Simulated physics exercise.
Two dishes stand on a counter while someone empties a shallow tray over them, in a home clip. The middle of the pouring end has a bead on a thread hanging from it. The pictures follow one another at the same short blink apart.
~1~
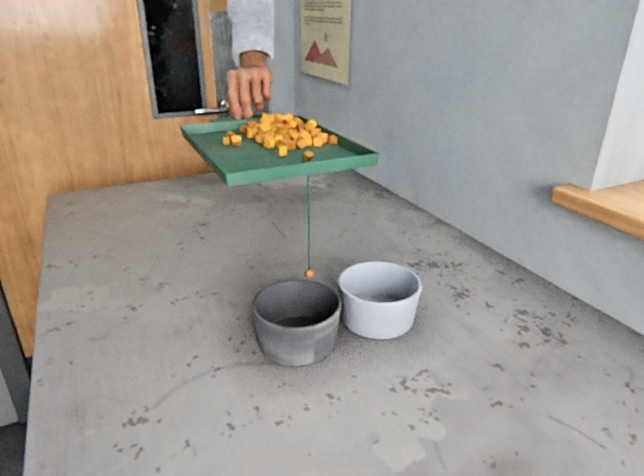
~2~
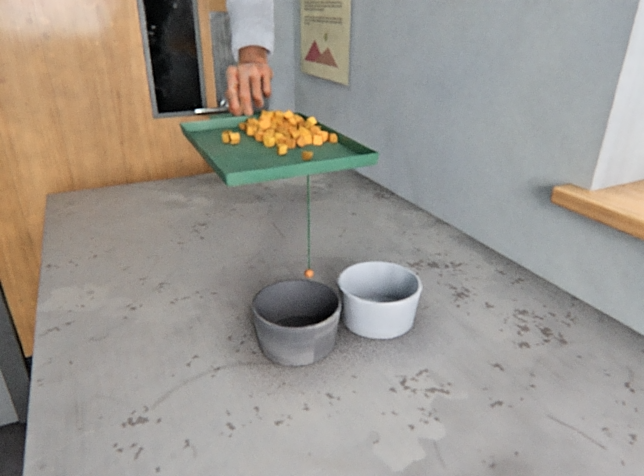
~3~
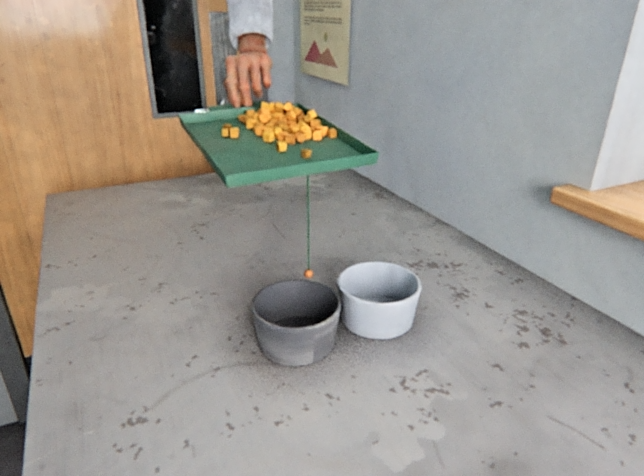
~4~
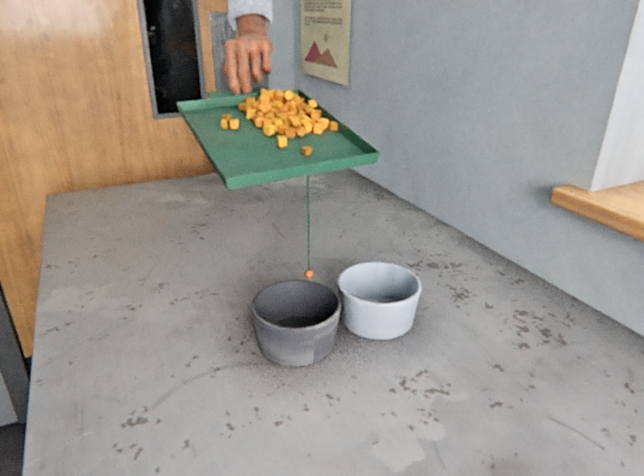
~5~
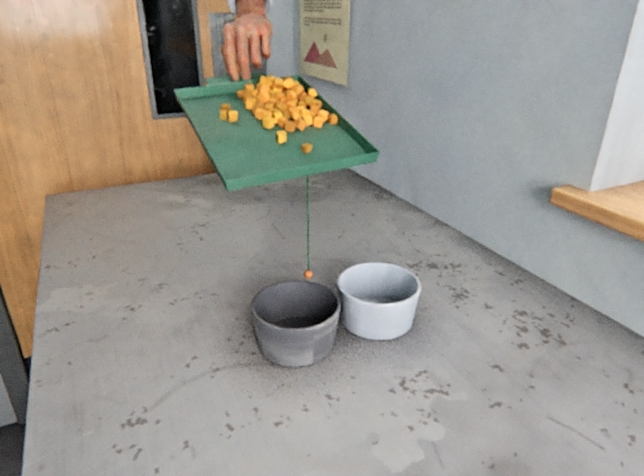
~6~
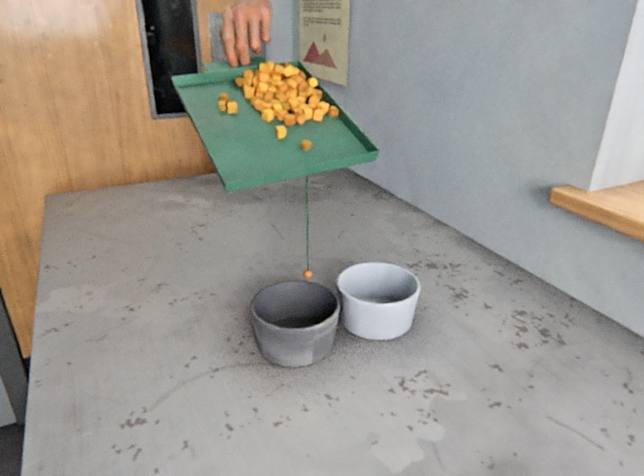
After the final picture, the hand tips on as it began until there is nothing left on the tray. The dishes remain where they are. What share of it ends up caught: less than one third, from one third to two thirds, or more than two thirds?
From one third to two thirds.
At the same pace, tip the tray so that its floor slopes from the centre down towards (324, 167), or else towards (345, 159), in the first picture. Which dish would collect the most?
One: The dish on the right. Two: The right one.
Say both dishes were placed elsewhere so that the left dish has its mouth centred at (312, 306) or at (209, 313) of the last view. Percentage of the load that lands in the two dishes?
50 per cent the first time, 30 per cent the second time.
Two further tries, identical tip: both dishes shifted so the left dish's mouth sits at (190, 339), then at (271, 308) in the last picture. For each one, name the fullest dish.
The one on the right side; the one on the left side.
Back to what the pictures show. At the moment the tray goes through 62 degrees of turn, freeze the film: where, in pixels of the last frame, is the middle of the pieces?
Look about (293, 155) in the last picture.
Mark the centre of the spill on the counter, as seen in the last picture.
Somewhere about (280, 401), I'd say.
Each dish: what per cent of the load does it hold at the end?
Left dish around 40, right dish around 10, both in a hundred.
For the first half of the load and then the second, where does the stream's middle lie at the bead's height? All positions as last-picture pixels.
First part (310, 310), rest (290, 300).
Shortly afterwards, tray tipped steeply; all but a few on the tray; a little in the air.
Next, tray tipped right over; near two thirds on the tray; near a quarter in the left dish; only a few in the right dish; near a quarter outside both.
Some moments later, tray tipped past a quarter turn; near half in the left dish; a little in the right dish; near half outside both; only a few in the air.
In the end, tray tipped past a quarter turn; near half in the left dish; a little in the right dish; near half outside both.
